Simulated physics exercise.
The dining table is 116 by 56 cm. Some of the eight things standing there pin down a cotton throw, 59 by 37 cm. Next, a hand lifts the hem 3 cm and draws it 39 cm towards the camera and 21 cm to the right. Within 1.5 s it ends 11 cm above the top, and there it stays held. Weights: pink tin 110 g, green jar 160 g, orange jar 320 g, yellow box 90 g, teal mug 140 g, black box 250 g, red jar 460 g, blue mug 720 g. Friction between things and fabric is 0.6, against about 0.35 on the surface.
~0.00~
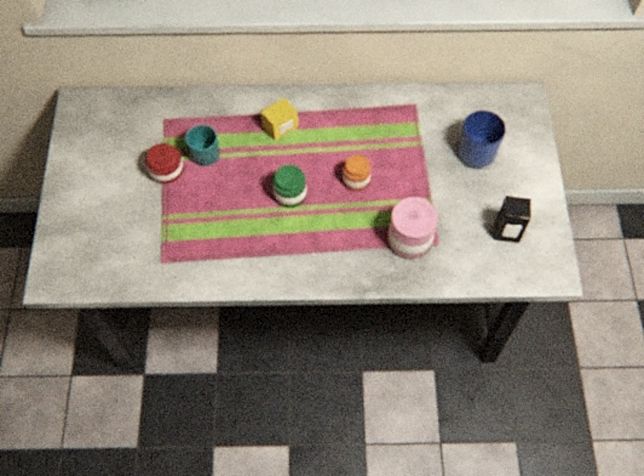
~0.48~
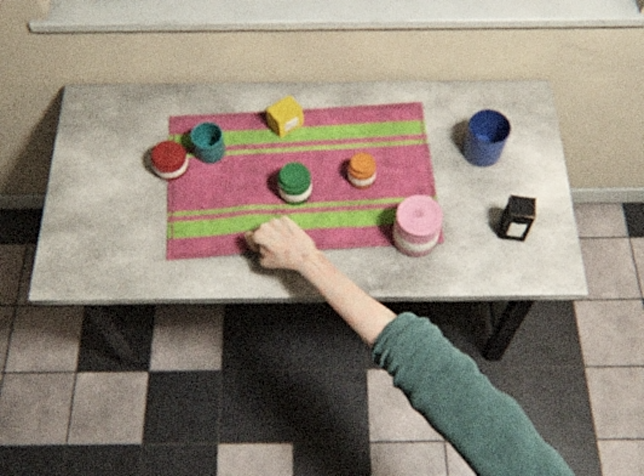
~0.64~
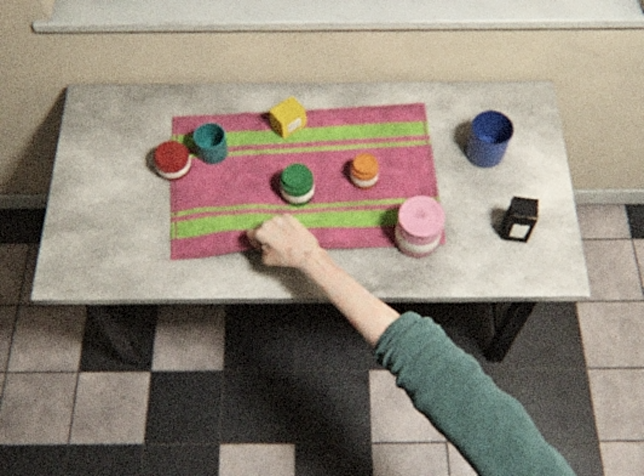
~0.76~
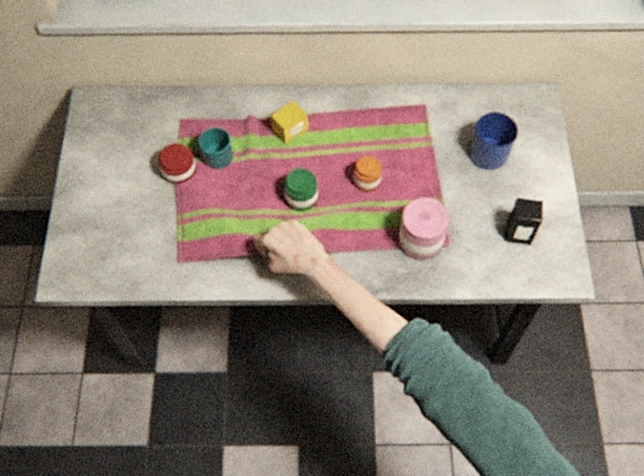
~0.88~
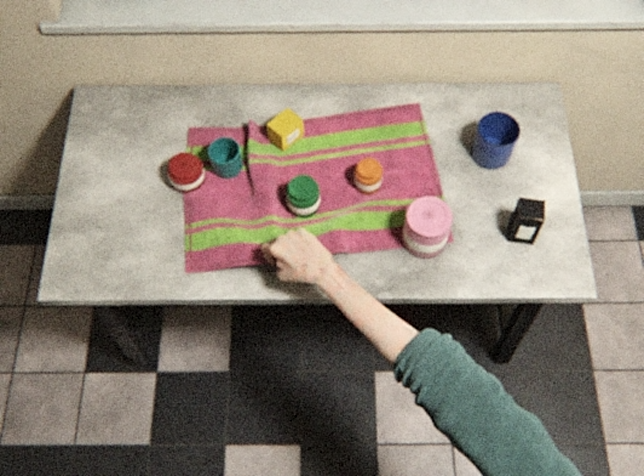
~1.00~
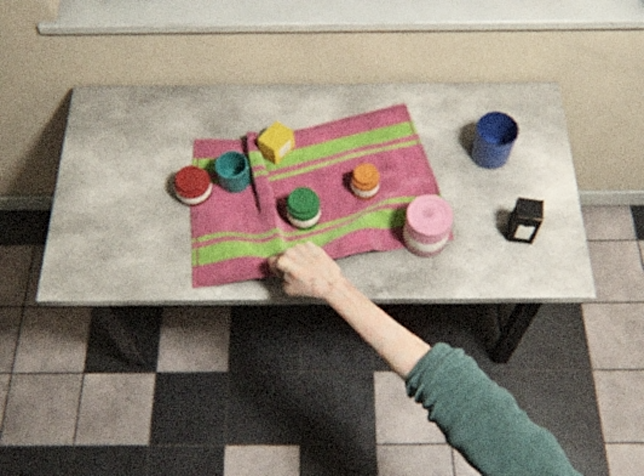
A hand reached in, gripped the near edge of a pink and green striped cloth and pulled it slightly towards the viewer and right, wrinkling it and shifting several jars, a mug and a yellow box.
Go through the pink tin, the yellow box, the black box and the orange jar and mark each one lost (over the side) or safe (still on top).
Marks: Pink tin lost, yellow box lost, black box safe, orange jar lost.
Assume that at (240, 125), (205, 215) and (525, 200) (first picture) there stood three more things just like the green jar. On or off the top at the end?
Log, listed order - lost / lost / kept.
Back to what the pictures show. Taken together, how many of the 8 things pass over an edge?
Counted result: 6.
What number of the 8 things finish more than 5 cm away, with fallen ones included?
That gives 6.
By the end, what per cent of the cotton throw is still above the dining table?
Near 0 in a hundred.
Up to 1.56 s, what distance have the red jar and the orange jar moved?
The red jar is about 35 cm off and the orange jar about 20 cm.
By 1.3 s, 90 % of the cotton throw is still over the top; yellow box 18 cm off its start, orange jar 11 cm off its start, pink tin 1 cm off its start.
By 1.6 s, 65 % of the cotton throw is still over the top; yellow box 31 cm off its start, orange jar 22 cm off its start, pink tin 6 cm off its start.
By 1.8 s, 30 % of the cotton throw is still over the top; yellow box 43 cm off its start at (304, 286), orange jar 34 cm off its start at (377, 319), pink tin 15 cm off its start at (455, 282).
By 2.1 s, 0 % of the cotton throw is still over the top; yellow box over the edge, orange jar over the edge, pink tin over the edge.
By 3.7 s, 0 % of the cotton throw is still over the top; yellow box over the edge, orange jar over the edge, pink tin over the edge, black box 0 cm off its start at (531, 208).
